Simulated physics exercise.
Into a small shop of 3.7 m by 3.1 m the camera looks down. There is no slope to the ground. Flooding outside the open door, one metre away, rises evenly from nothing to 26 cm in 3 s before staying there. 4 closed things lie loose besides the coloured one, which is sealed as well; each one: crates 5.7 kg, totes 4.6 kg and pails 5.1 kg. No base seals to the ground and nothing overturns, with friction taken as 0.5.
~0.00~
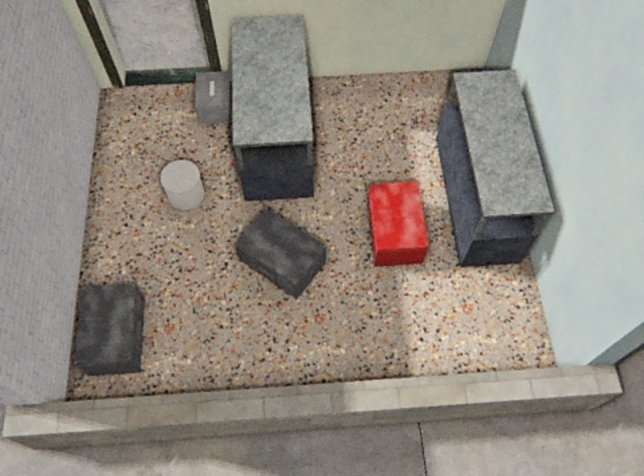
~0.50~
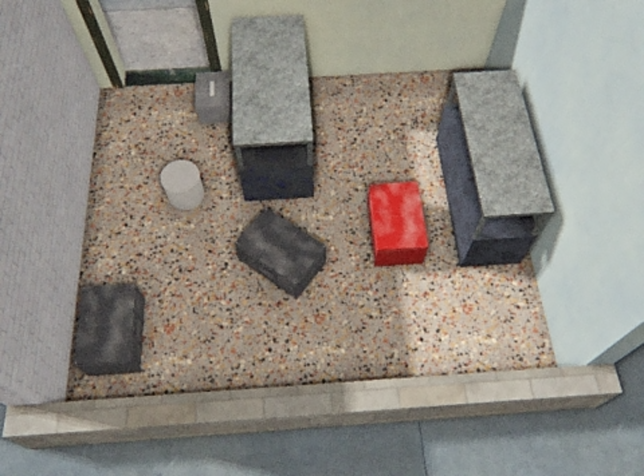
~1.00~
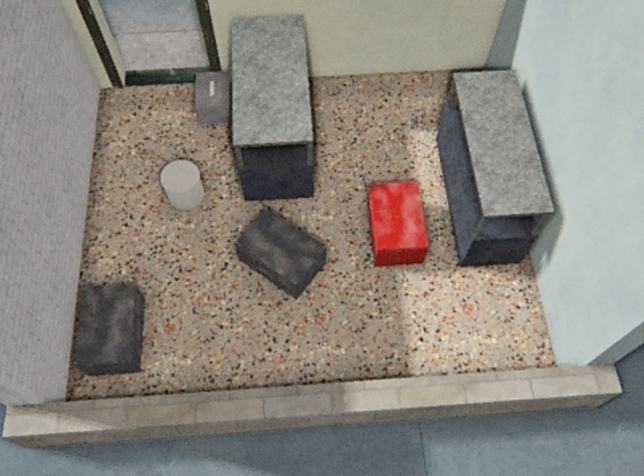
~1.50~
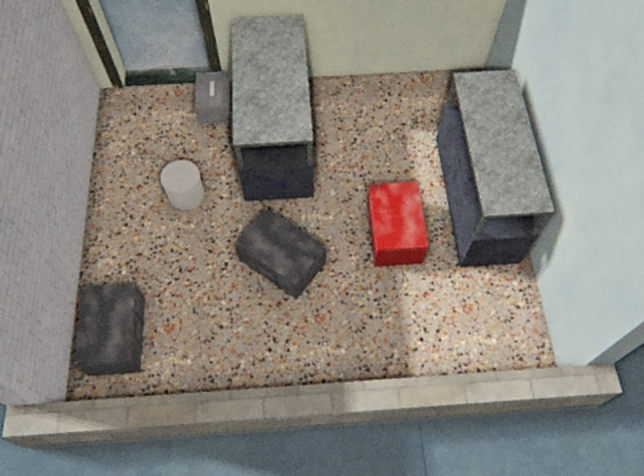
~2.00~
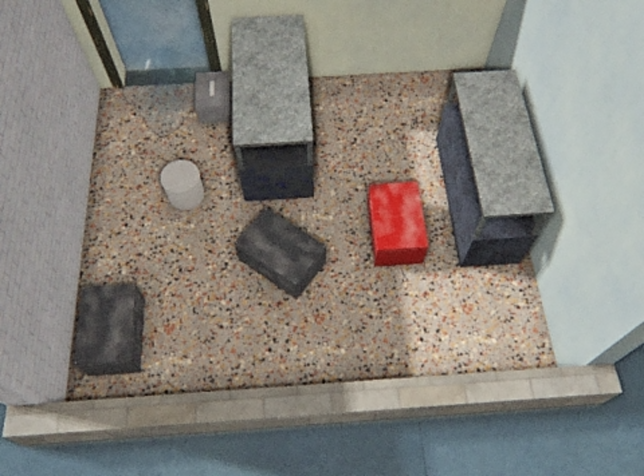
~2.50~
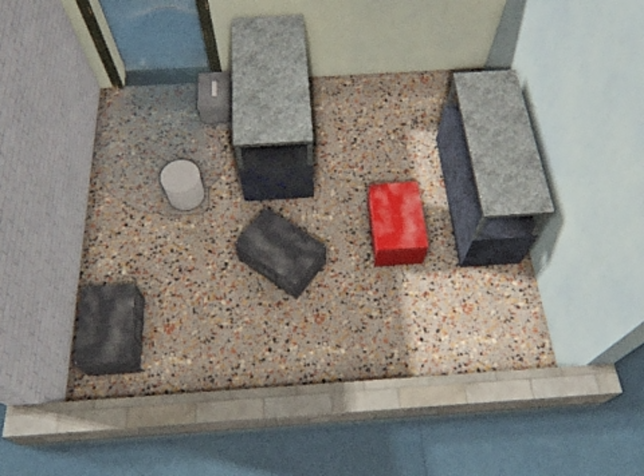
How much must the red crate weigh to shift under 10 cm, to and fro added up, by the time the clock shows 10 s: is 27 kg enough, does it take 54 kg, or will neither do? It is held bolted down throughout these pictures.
Larger mass.
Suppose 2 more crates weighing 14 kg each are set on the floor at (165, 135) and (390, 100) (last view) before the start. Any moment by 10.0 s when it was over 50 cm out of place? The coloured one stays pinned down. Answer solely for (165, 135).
For that spot the answer is greater than that.
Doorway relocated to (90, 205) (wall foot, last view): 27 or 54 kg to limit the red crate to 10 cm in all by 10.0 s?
Just the heavy one.
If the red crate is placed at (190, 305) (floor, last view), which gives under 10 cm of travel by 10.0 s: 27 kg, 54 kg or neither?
Just the heavier works.
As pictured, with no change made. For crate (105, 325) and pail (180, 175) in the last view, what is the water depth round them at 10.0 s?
Depth approx. 21 cm / 21 cm.
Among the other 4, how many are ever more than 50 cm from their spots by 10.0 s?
The count comes to 4.
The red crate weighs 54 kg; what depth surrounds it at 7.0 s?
About 4 cm.
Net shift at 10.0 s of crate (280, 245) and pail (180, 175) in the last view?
In that order: 140 cm, 300 cm.
After 3.5 s the red crate would be 0 cm from its start with 27 kg and 0 cm from its start with 54 kg; 0 cm of water round it then.
After 4.5 s the red crate would be 0 cm from its start with 27 kg and 0 cm from its start with 54 kg; 0 cm of water round it then.
After 7.0 s the red crate would be 0 cm from its start with 27 kg and 0 cm from its start with 54 kg; 4 cm of water round it then.
After 10.0 s the red crate would be 48 cm from its start with 27 kg and 0 cm from its start with 54 kg; 9 cm of water round it then.
